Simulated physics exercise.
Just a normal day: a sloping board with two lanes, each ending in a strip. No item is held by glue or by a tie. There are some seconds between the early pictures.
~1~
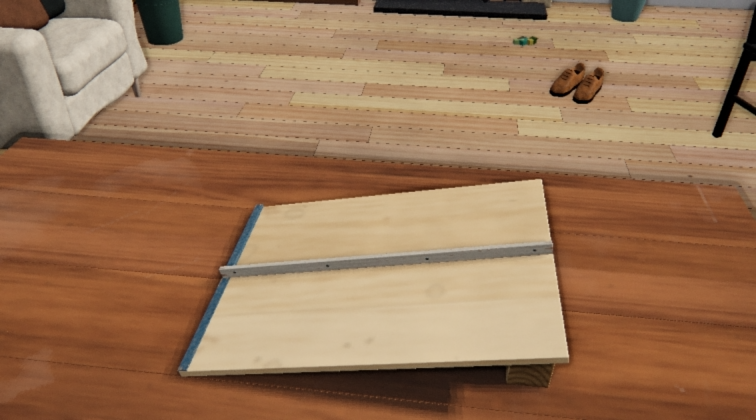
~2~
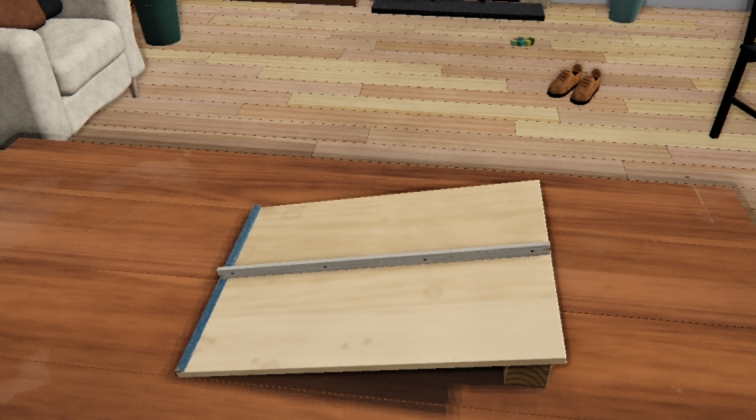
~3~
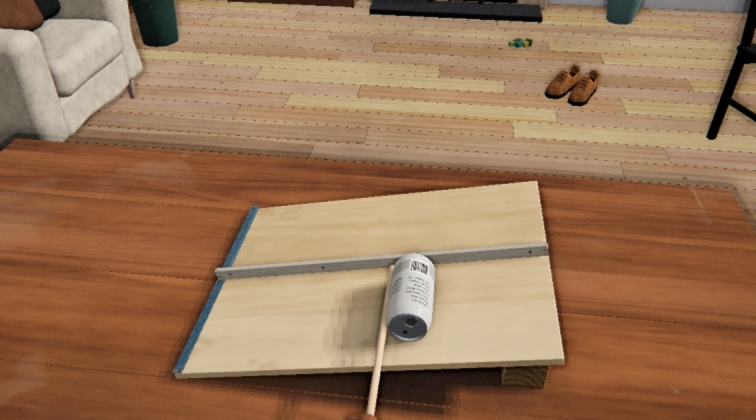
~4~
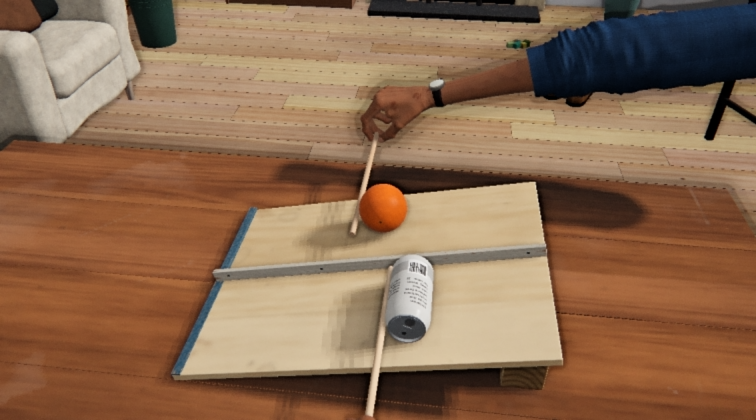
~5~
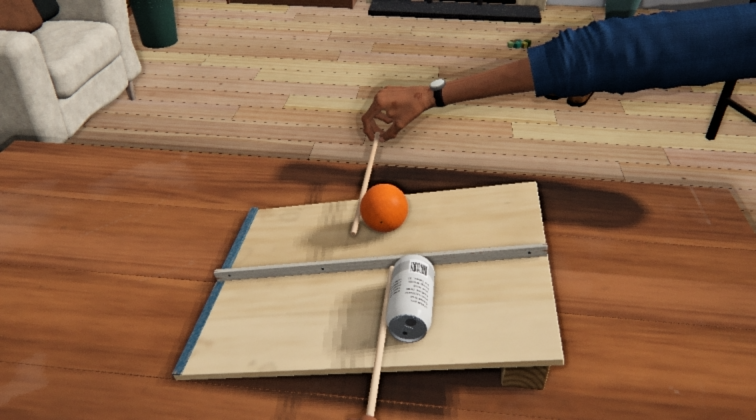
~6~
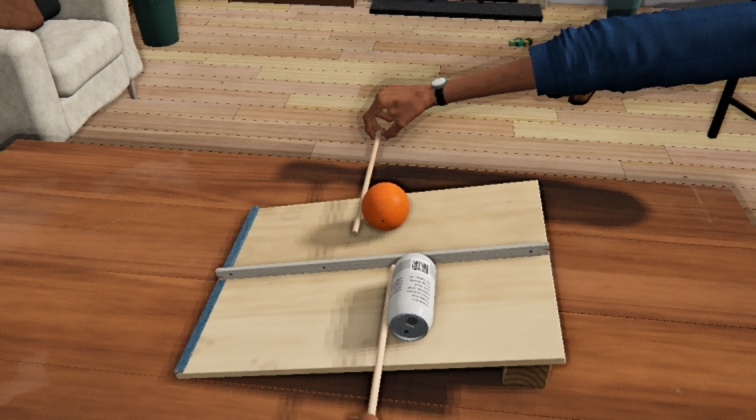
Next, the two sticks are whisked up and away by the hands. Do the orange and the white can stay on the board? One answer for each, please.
Orange falls off, white can falls off.
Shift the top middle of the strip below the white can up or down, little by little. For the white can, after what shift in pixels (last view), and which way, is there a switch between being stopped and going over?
Move it up by about 8 pixels.
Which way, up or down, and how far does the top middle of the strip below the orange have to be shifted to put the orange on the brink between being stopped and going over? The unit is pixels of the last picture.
A shift of 8 pixels, going up.
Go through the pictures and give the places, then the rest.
Board (377, 264), in the first frame.
Board (375, 264), in the second frame.
Board (373, 265), in the third frame.
Held back by the sticks; white can (410, 296); board (372, 266), in the fourth frame.
Held back by the sticks; orange (384, 208); board (373, 266), in the fifth frame.
Held back by the sticks; orange (385, 206); white can (413, 295); board (374, 265), in the sixth frame.
Then, 0.58 s on from there, orange rolling on the board near (270, 219); white can rolling on the board near (284, 304).
Then, 1.00 s on from there, orange off the board near (115, 220); white can off the board near (69, 305).
Then, 1.36 s on from there, orange off the board; white can off the board.
In the end, the orange runs past the strip; the white can runs past the strip.
